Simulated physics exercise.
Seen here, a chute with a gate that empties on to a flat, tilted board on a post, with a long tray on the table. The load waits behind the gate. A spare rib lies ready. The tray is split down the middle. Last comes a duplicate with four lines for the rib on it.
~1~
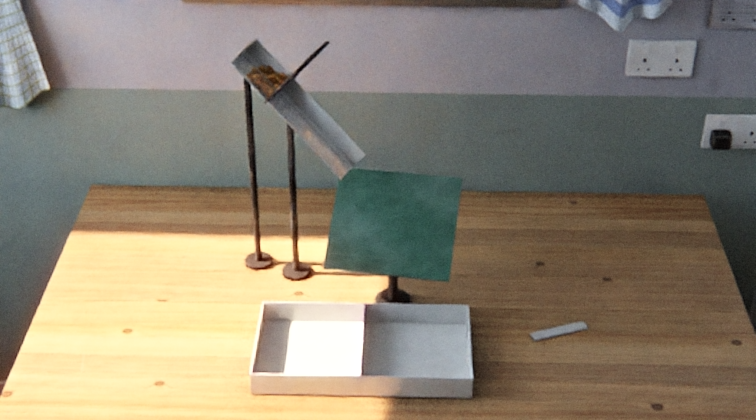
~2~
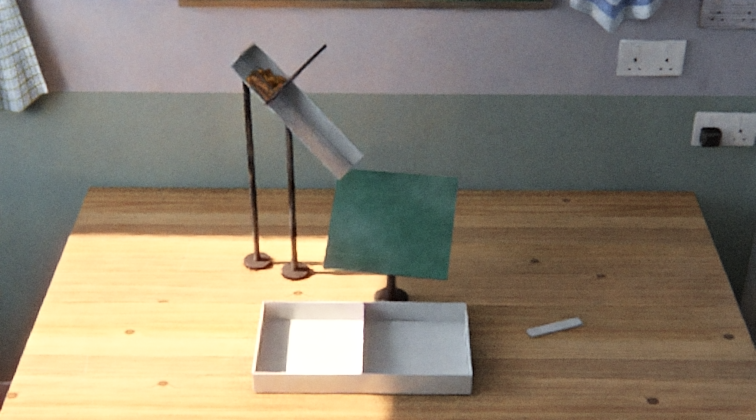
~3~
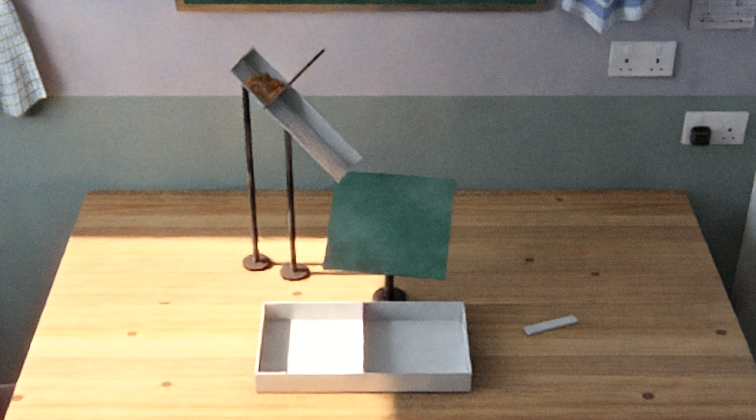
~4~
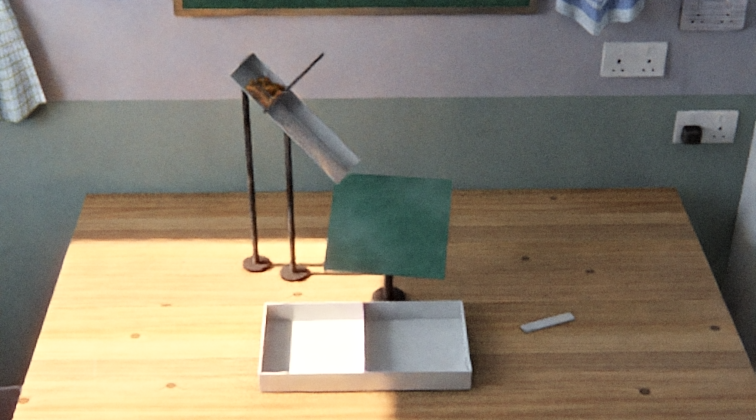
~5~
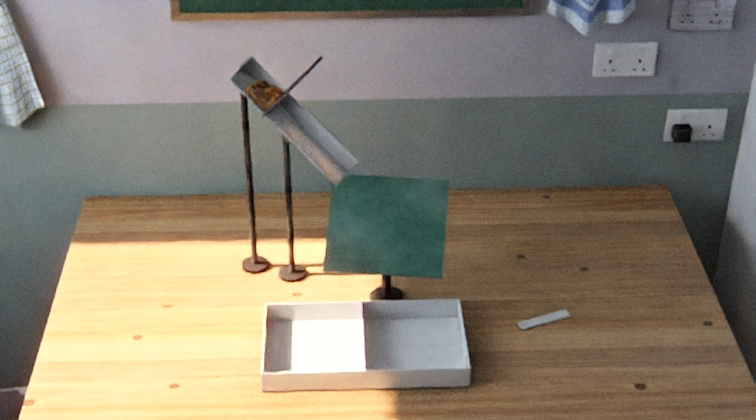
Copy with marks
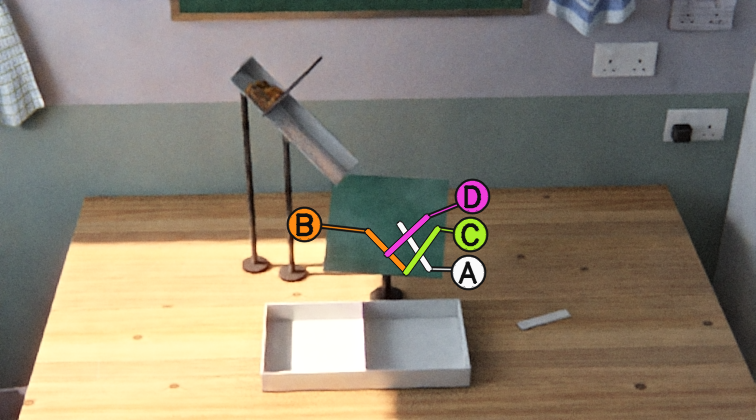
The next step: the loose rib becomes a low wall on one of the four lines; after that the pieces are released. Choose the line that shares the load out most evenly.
The best line is D.
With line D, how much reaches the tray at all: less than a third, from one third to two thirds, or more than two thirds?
More than two thirds.
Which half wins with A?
Right.
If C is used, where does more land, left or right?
Right.
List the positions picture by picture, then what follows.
Load behind the gate near (269, 80), roasted chickpeas; lip of the chute near (348, 172), sloping fairly steeply, in the first picture.
Middle of the board near (391, 222), tilted fairly steeply; middle of its low edge near (384, 274); of its high edge near (398, 173), in the second picture.
Front corners of the tray near (256, 373) and (471, 373); front end of its middle wall near (363, 373), in the third picture.
Middle of the load near (267, 91); lip near (344, 177), in the fourth picture.
Middle of the load near (266, 94); lip near (342, 179), in the fifth picture.
On the marked copy, line A from (399, 224) to (429, 269); line B from (367, 231) to (405, 270); line C from (437, 228) to (406, 272); line D from (426, 217) to (387, 254).
Choosing A, of what is caught, only a few in the left half, all but a few in the right.
Choosing B, of what is caught, a small share in the left half, all but a few in the right.
Choosing C, of what is caught, only a few in the left half, all but a few in the right.
Choosing D, of what is caught, close to a third in the left half, close to two thirds in the right.
